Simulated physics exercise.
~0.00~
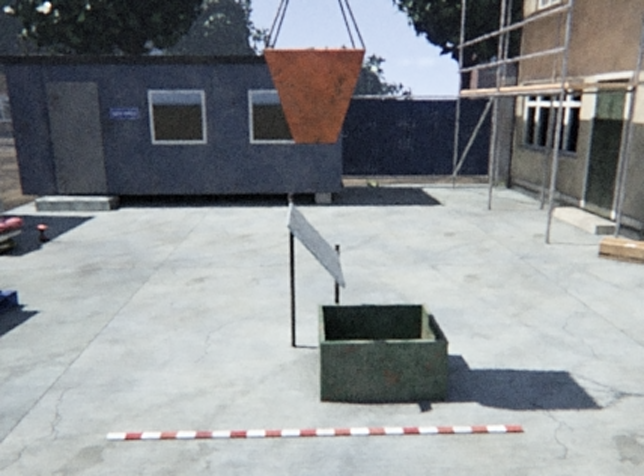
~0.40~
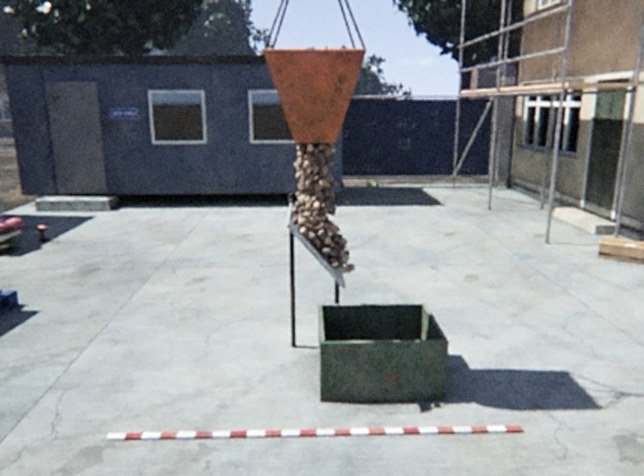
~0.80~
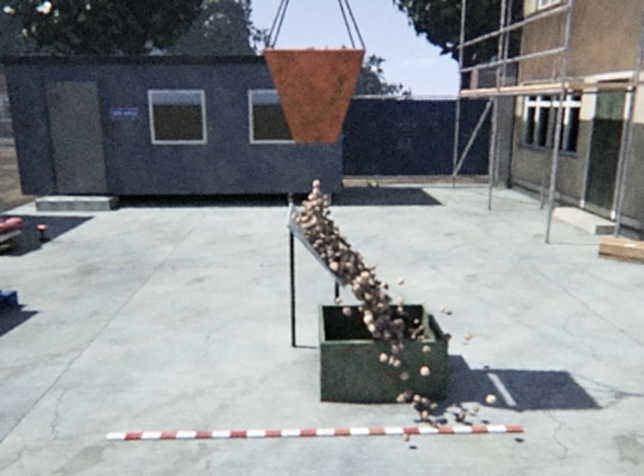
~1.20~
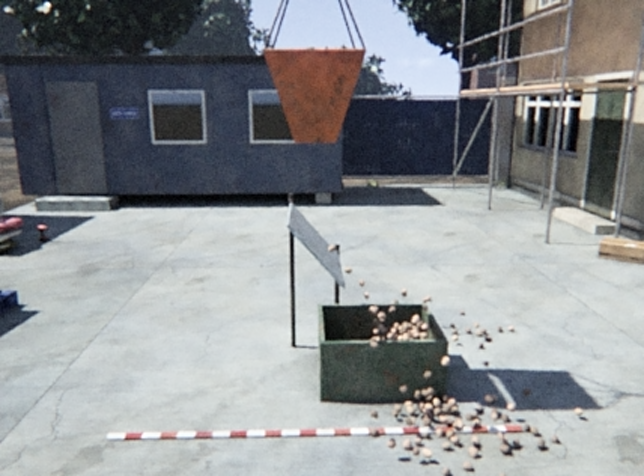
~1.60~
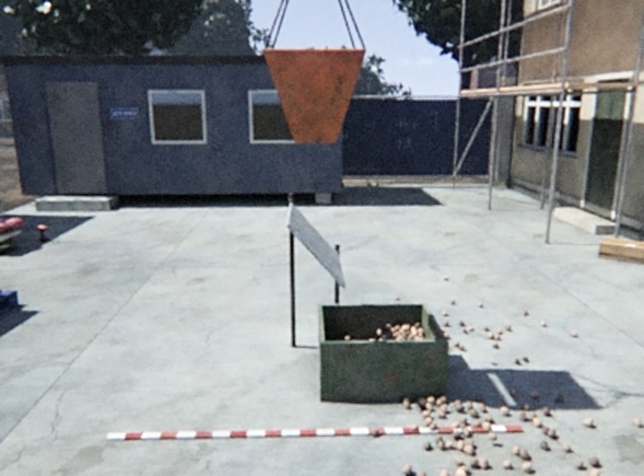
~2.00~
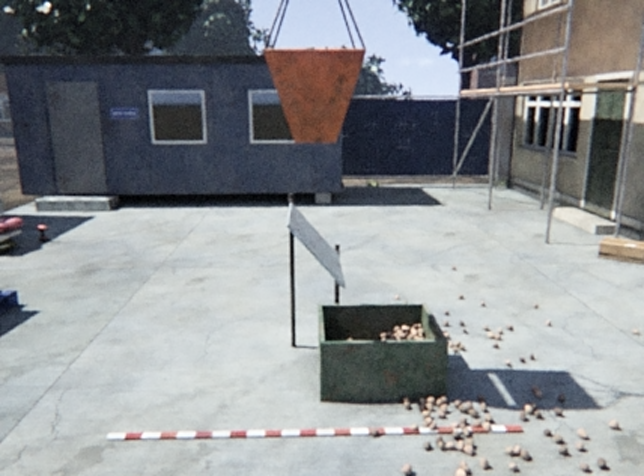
Stones drop from an orange skip, slide down a steel slope, and mostly fill a green bin, some scattering right.
